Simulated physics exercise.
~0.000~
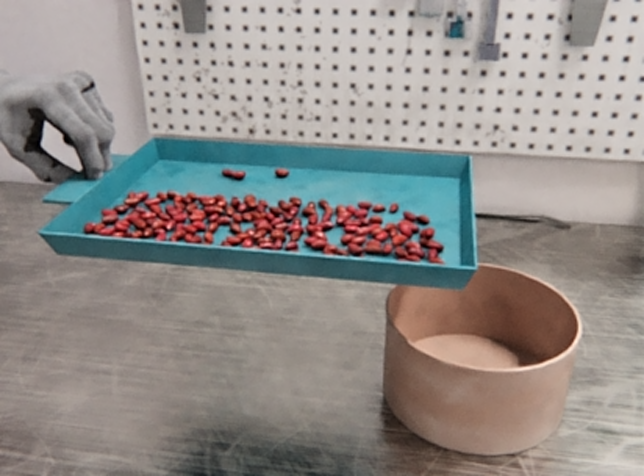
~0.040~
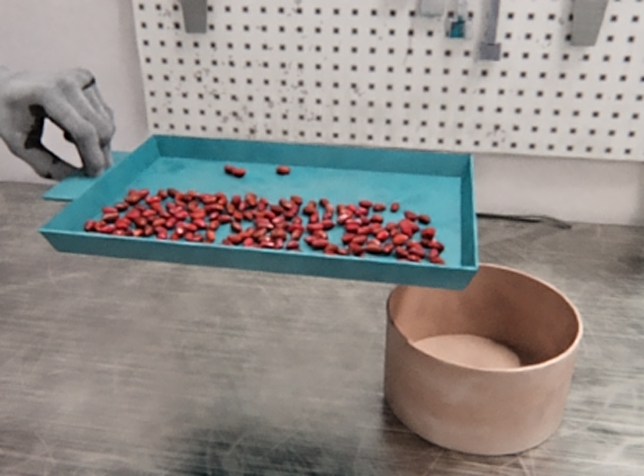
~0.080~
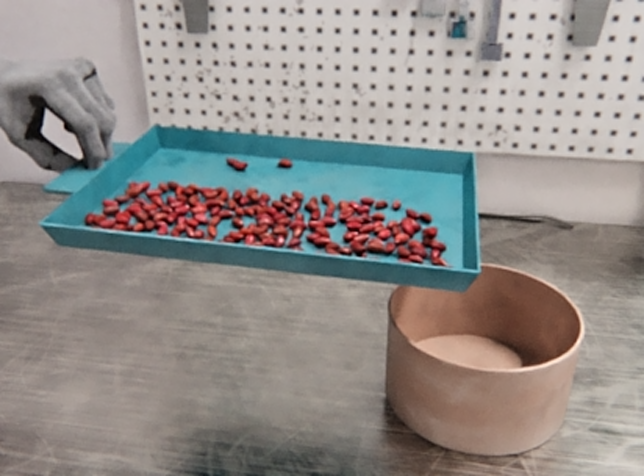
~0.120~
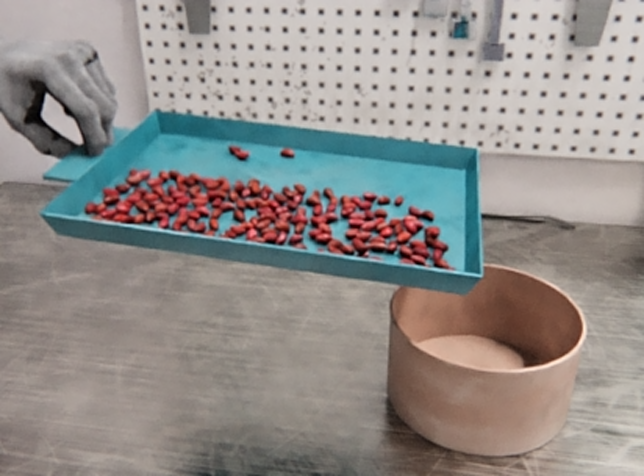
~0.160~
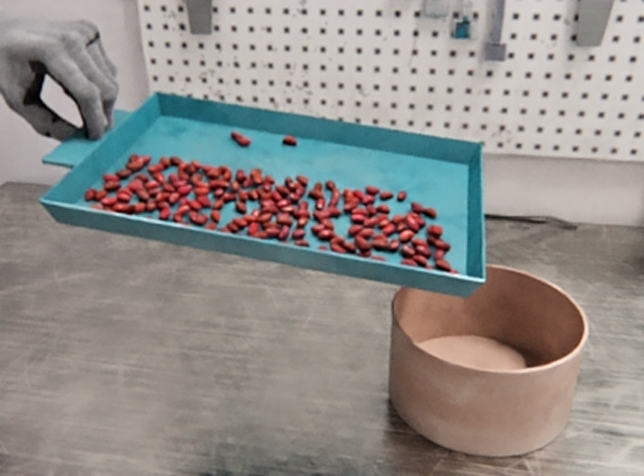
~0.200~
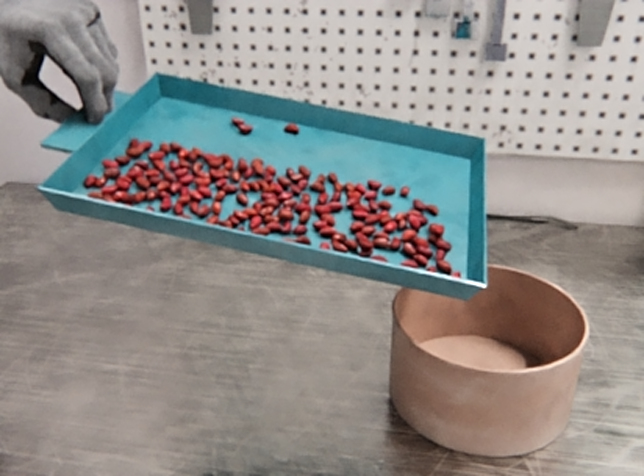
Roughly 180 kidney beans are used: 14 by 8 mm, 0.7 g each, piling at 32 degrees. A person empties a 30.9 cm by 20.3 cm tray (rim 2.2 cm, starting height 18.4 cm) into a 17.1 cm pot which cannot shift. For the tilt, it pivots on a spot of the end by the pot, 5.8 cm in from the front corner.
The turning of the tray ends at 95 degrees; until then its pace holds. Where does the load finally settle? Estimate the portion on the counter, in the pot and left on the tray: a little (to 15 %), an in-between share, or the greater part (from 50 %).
Counter: The greater part; pot: A little; left on the tray: A little.
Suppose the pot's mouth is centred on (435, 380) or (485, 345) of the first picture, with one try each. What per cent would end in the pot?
Try one: ~ 100 %; try two: ~ 65 %.
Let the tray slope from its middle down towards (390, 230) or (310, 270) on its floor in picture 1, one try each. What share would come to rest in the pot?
I'd put it at roughly 40 per cent for the first tilt and roughly 0 per cent for the second.
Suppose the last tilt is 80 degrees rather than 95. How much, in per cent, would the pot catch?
You'd end up with some 0 % in the pot.
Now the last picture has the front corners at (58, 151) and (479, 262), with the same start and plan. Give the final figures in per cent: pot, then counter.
You'd end with pot at 80 and counter at 20.
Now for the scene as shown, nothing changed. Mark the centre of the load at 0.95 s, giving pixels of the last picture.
The load's centre is near (459, 323) at that time.
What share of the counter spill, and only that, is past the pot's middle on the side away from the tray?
Near 70 in a hundred.
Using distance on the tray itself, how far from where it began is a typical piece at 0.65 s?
Displacement on the tray: About 7 cm.
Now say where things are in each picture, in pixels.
Tray tilt 0 degrees, front corners at (52, 228) and (465, 262); middle of the pieces at (264, 228); pot at (481, 310), in the first frame.
Tray tilt 1 degrees, front corners at (53, 226) and (466, 263); middle of the pieces at (264, 227), in the second frame.
Tray tilt 2 degrees, front corners at (53, 220) and (468, 265); middle of the pieces at (266, 223), in the third frame.
Tray tilt 5 degrees, front corners at (54, 209) and (471, 268), lowest corner right front; middle of the pieces at (268, 217), in the fourth frame.
Tray tilt 9 degrees, front corners at (54, 197) and (473, 273), lowest corner right front; middle of the pieces at (270, 210), in the fifth frame.
Tray tilt 12 degrees, front corners at (53, 184) and (475, 276), lowest corner right front; middle of the pieces at (271, 203); pot at (488, 311). The tray's pace is about 90 degrees a second, in the sixth frame.
After 0.65 s, tilt 52 degrees; the tray holds 100 %, the pot 0 %.
After 0.95 s, tilt 78 degrees; the tray holds 55 %, the pot 0 %.
After 1.35 s, tilt 95 degrees; the tray holds 0 %, the pot 0 %.
By 2.3 s all is still; counter 100 %, pot 0 %, tray 0 %.
